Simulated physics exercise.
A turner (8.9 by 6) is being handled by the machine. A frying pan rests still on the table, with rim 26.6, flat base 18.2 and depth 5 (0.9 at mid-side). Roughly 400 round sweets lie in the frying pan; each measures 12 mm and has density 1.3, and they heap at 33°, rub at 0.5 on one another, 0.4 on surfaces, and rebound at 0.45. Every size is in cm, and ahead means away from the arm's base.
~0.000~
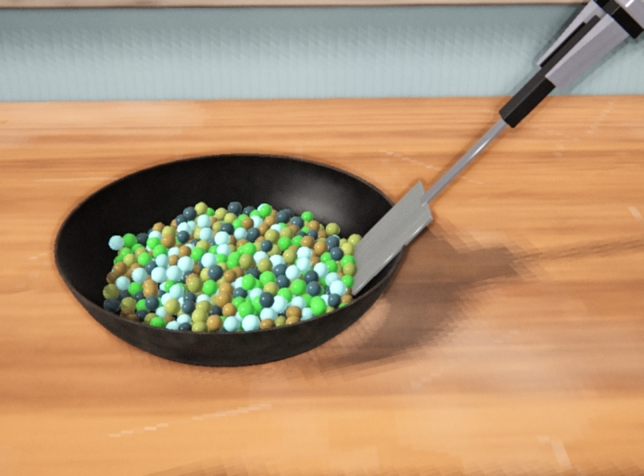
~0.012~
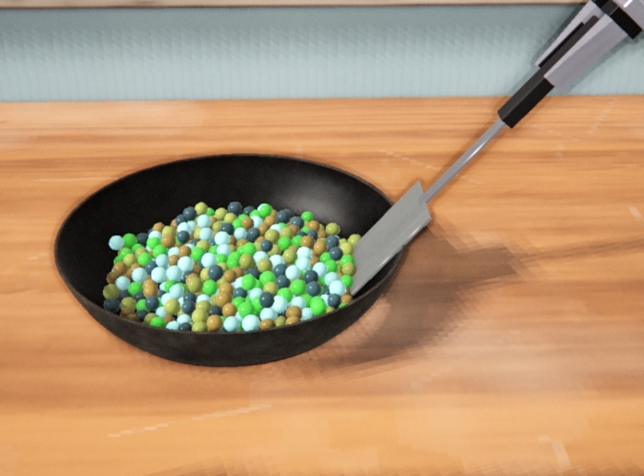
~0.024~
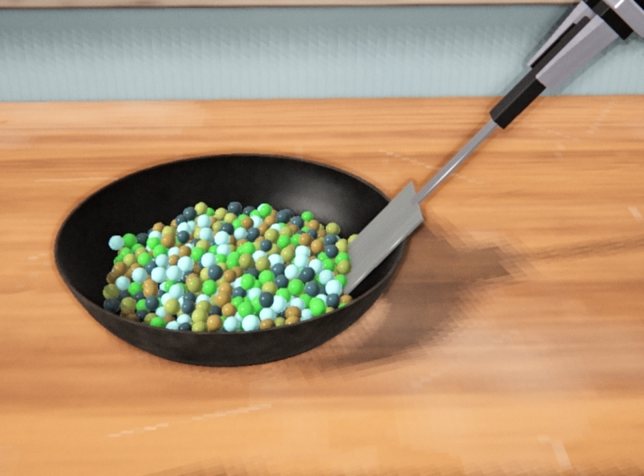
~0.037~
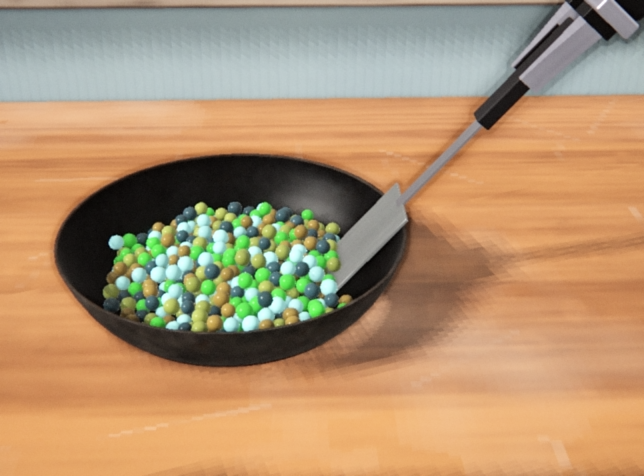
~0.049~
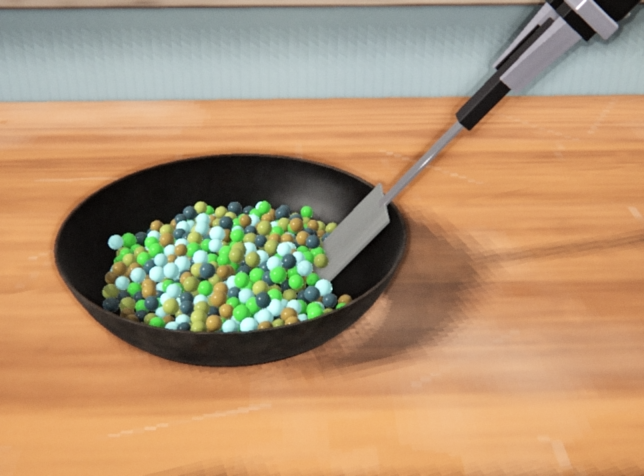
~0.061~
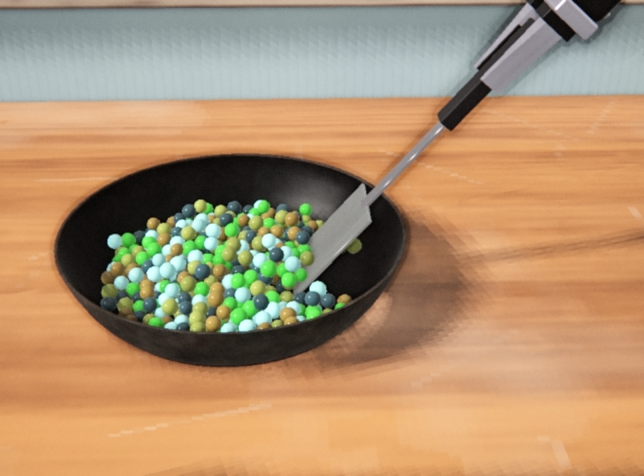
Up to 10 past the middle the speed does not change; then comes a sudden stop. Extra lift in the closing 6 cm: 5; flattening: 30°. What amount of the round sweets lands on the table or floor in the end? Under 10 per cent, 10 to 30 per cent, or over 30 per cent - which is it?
It is 10 to 30 per cent.
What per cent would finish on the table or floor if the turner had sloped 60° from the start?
About 10 per cent.
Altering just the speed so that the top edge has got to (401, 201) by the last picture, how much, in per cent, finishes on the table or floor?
5 %.
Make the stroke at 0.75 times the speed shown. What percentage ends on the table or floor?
I'd put it at about 10 per cent.
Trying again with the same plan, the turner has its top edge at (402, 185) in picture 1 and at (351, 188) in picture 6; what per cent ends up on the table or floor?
Roughly 10 %.
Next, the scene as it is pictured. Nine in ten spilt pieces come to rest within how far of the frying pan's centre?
That works out to near 70 cm.
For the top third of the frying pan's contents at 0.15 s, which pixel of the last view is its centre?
The middle sits at approx. (169, 248).
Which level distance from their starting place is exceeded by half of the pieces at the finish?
The figure is about 2 cm.
After 0.11 s, sloping 50°, highest piece 6 above the table; 397 in the frying pan.
After 0.15 s, sloping 43°, highest piece 6 above the table; 397 in the frying pan.
After 0.37 s, sloping 20°, highest piece 14 above the table; 336 in the frying pan, 31 on the table or floor, 30 on the blade or in flight.
After 1.42 s, sloping 20°, highest piece 4 above the table; 336 in the frying pan, 61 on the table or floor.
In the end, 336 in the frying pan, 61 on the table or floor. That is 15 % on the table or floor.
